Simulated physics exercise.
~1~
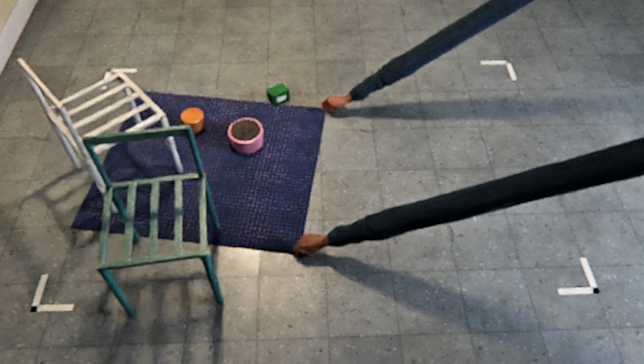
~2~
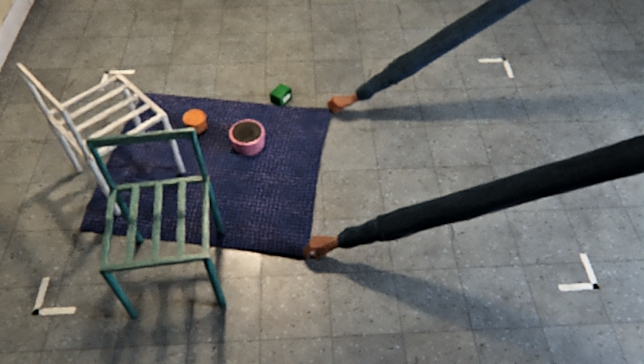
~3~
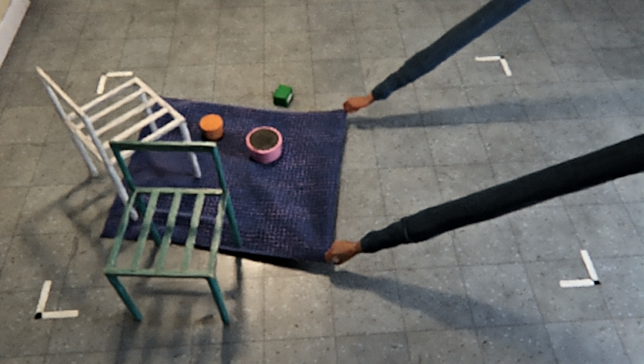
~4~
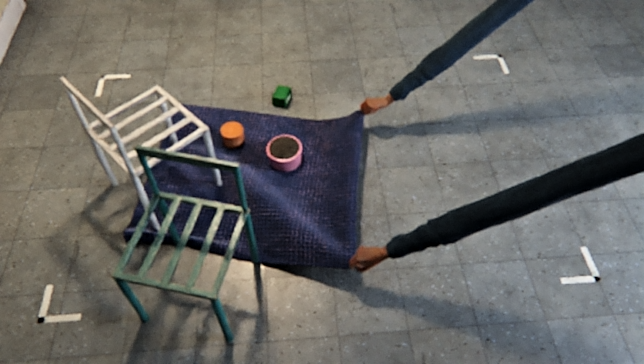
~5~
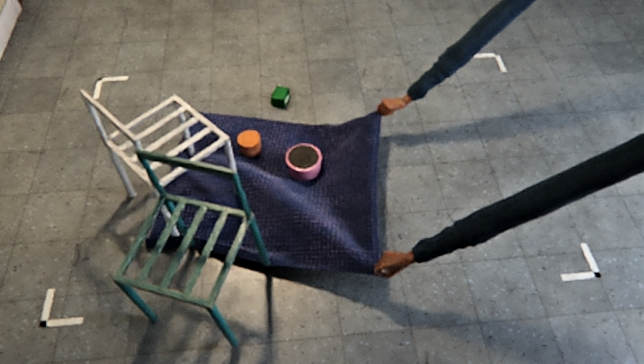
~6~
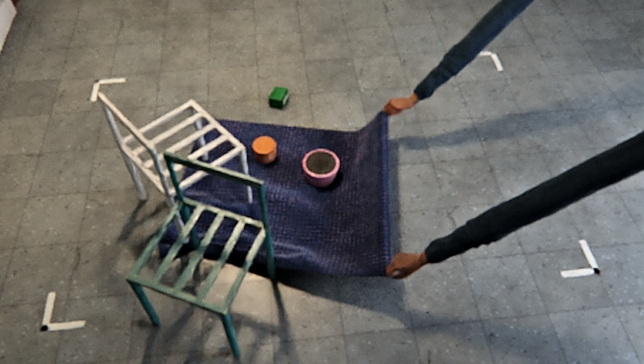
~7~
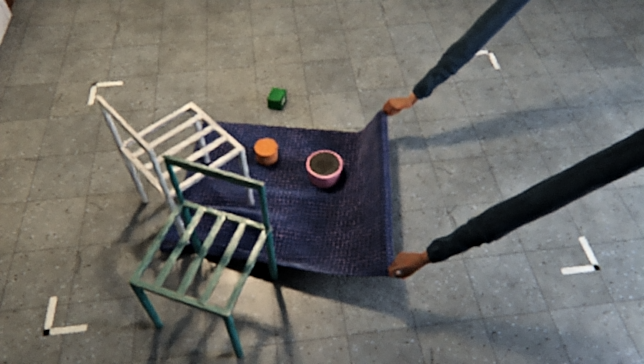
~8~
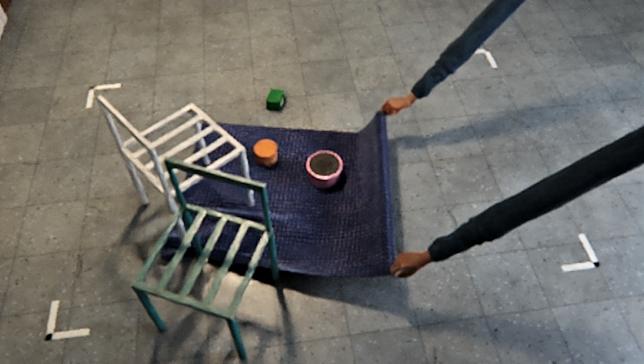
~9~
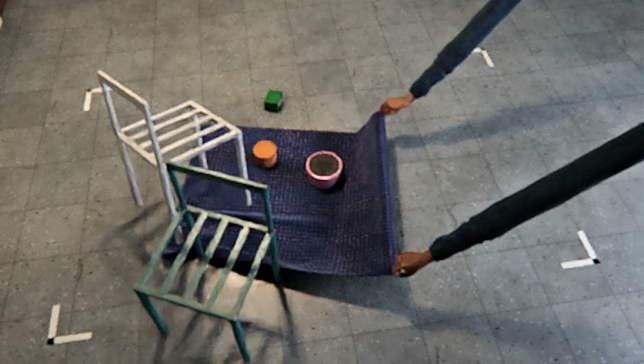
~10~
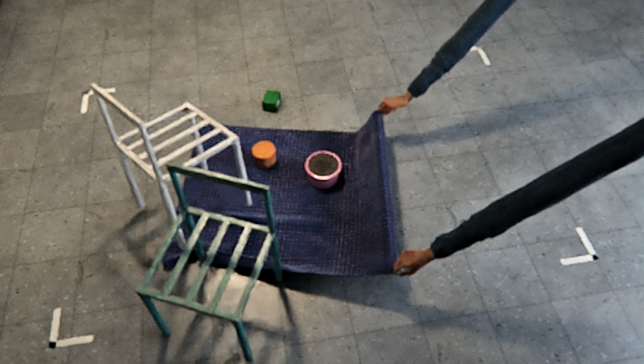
On a grey tiled floor marked with tape corners, a dark blue mat holds a pink pot and an orange tub, with a white chair and a teal chair at its left side and a green box just beyond its far edge. Two dark-sleeved arms reach in from the right and grip the mat's near and far corners. They pull it to the right, and the pot, tub and both chairs ride along while the green box stays behind. The pulling stops, with the mat's right edge held raised. The white chair then tips briefly and settles back, slightly turned. At the end, the hands still hold the mat, with the pot and tub resting on it.
